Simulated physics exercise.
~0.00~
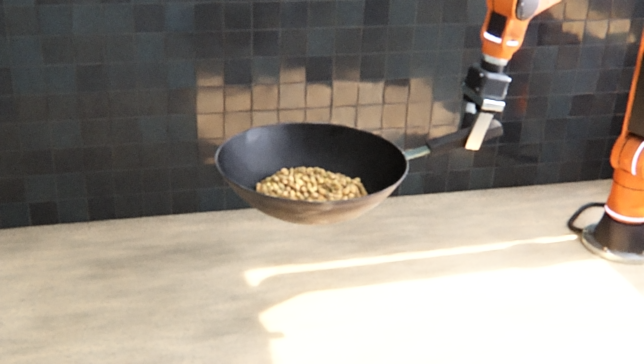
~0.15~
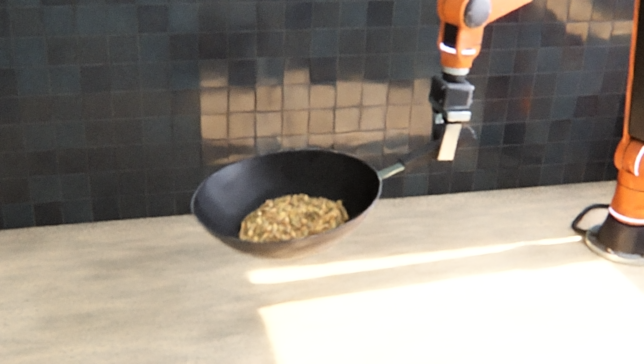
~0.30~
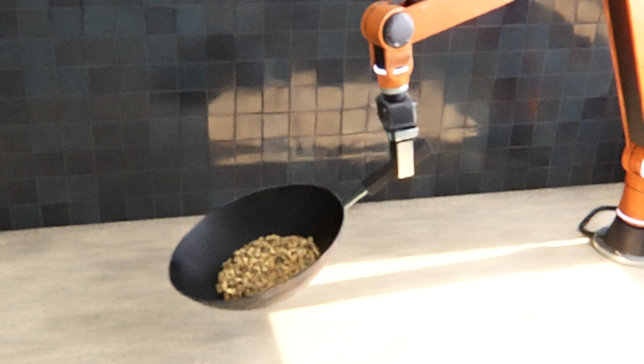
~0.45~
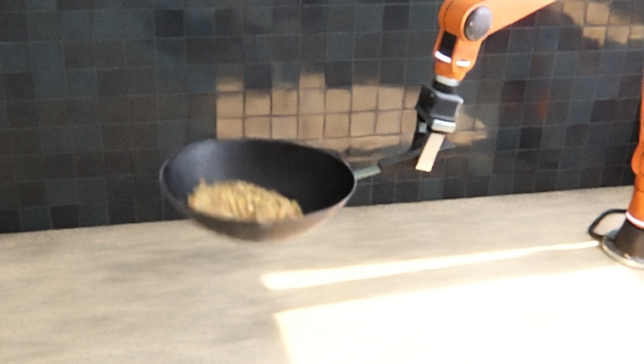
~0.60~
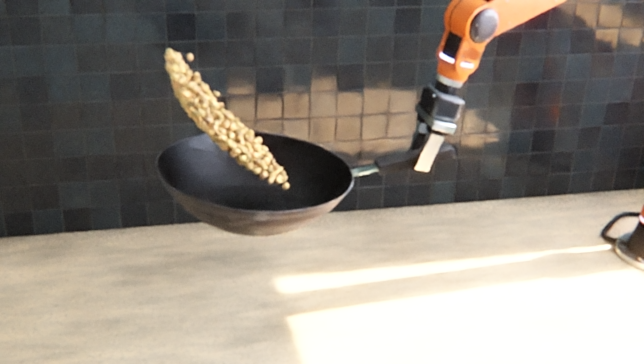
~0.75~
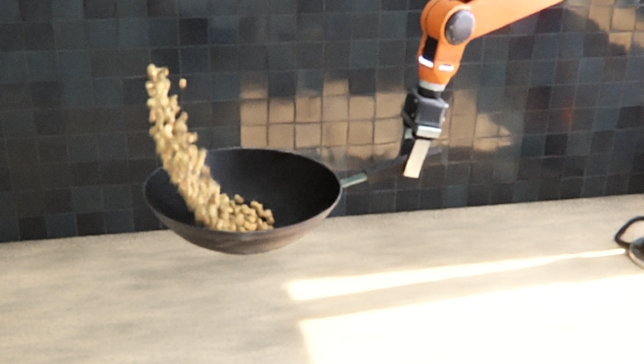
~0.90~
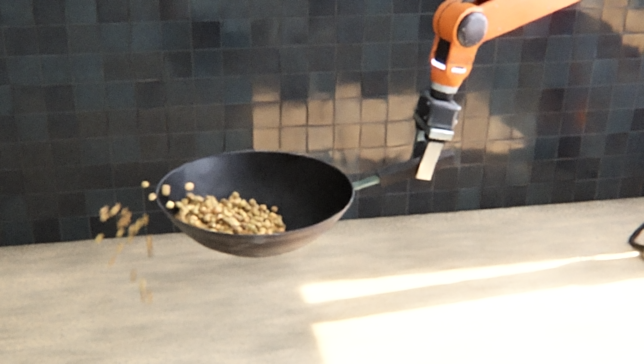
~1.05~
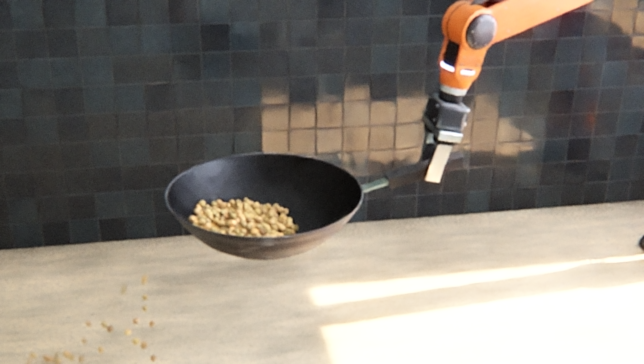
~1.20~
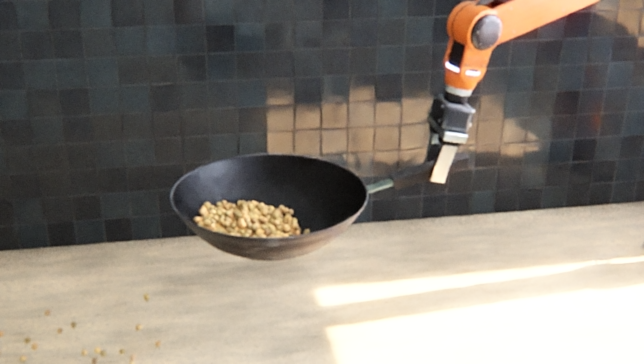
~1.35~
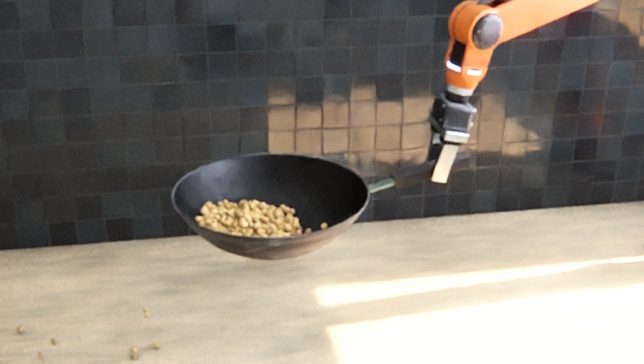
Above a pale counter against dark tiles, an orange robot arm dipped a wok of dried chickpeas down to the left, raised it and tossed them up; most landed back in the wok, but some spilled over the left edge onto the counter.
